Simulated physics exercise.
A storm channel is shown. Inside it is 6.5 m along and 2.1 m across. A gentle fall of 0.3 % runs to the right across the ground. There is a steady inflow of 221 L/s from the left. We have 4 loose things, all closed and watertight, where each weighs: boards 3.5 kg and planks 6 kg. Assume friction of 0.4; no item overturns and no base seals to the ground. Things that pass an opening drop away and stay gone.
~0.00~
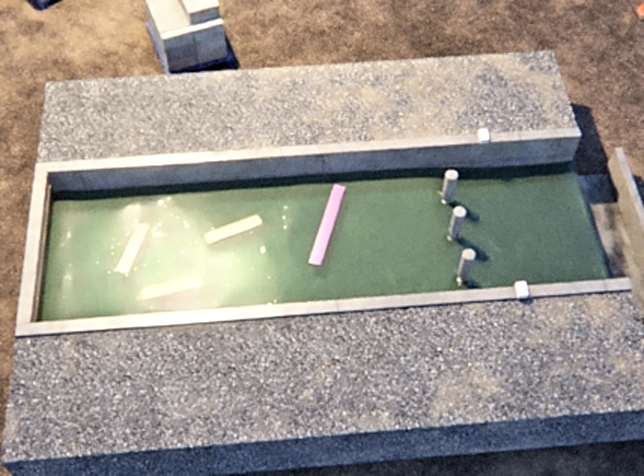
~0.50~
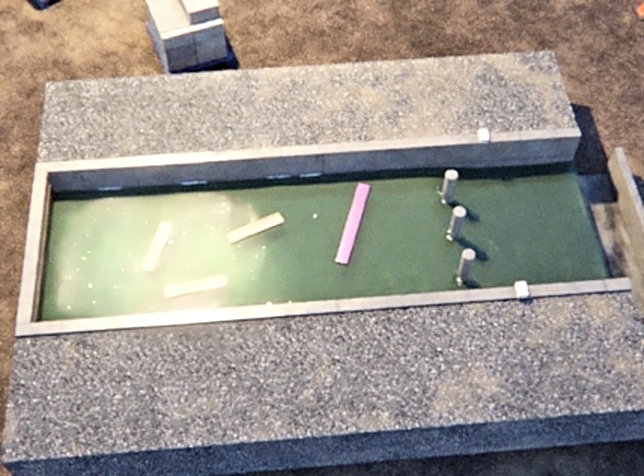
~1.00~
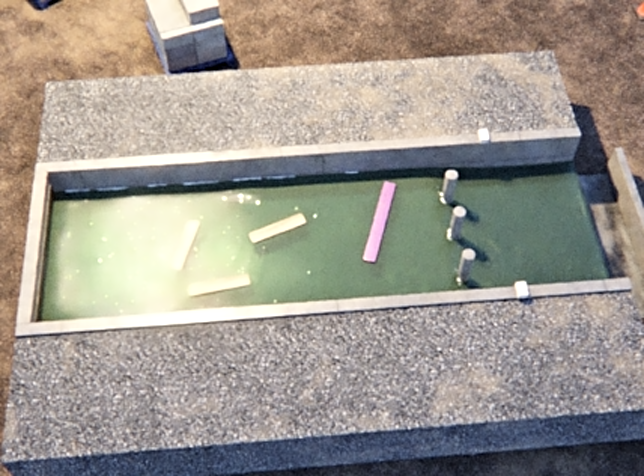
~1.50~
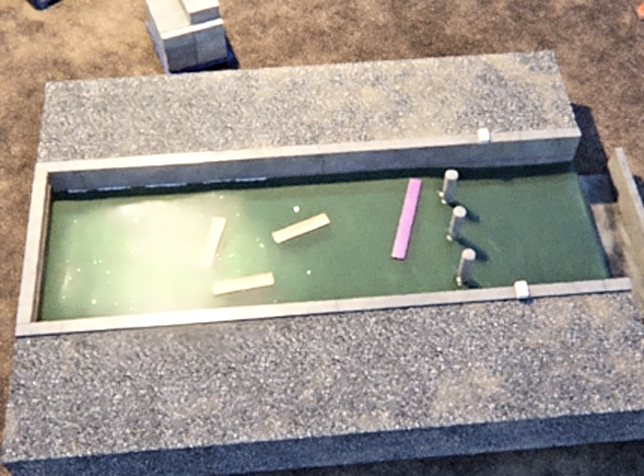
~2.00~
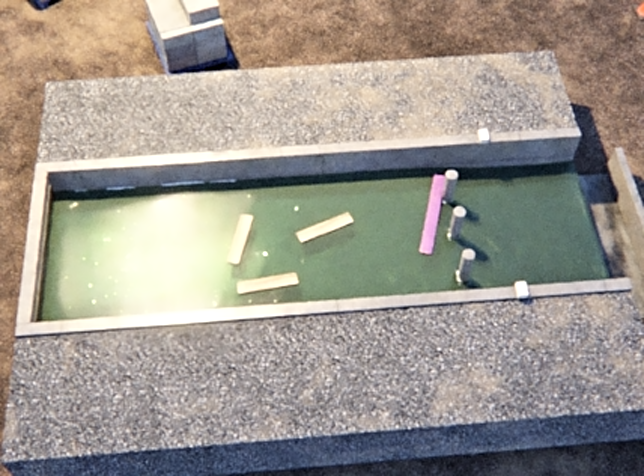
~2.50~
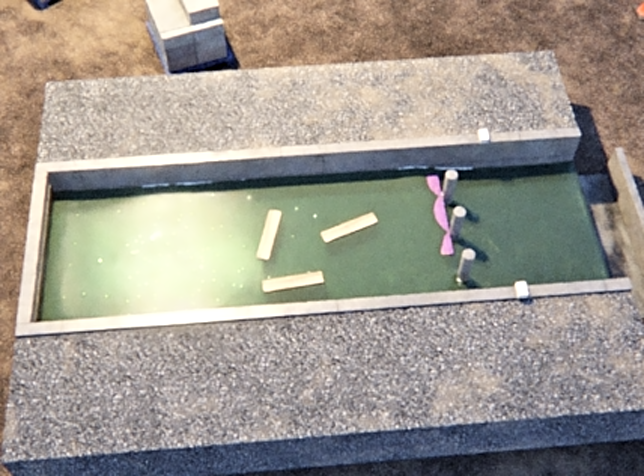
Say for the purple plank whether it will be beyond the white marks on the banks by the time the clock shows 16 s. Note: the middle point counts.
Not beyond.
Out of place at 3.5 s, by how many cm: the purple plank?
Roughly 140 cm.
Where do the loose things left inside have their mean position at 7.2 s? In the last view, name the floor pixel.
That lands at roughly (471, 240).
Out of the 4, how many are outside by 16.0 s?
Count: 1.
After 3.5 s the purple plank is near (440, 214), 1.4 m from its start, afloat; 0 of 4 are over the mark; 4 afloat.
After 7.2 s the purple plank is near (440, 214), 1.4 m from its start, afloat; 1 of 4 are over the mark; 4 afloat.
After 12.0 s the purple plank is near (440, 214), 1.4 m from its start, afloat; 1 of 4 are over the mark; 3 afloat.
After 16.0 s the purple plank is near (440, 214), 1.4 m from its start, afloat; 1 of 4 are over the mark; 3 afloat.
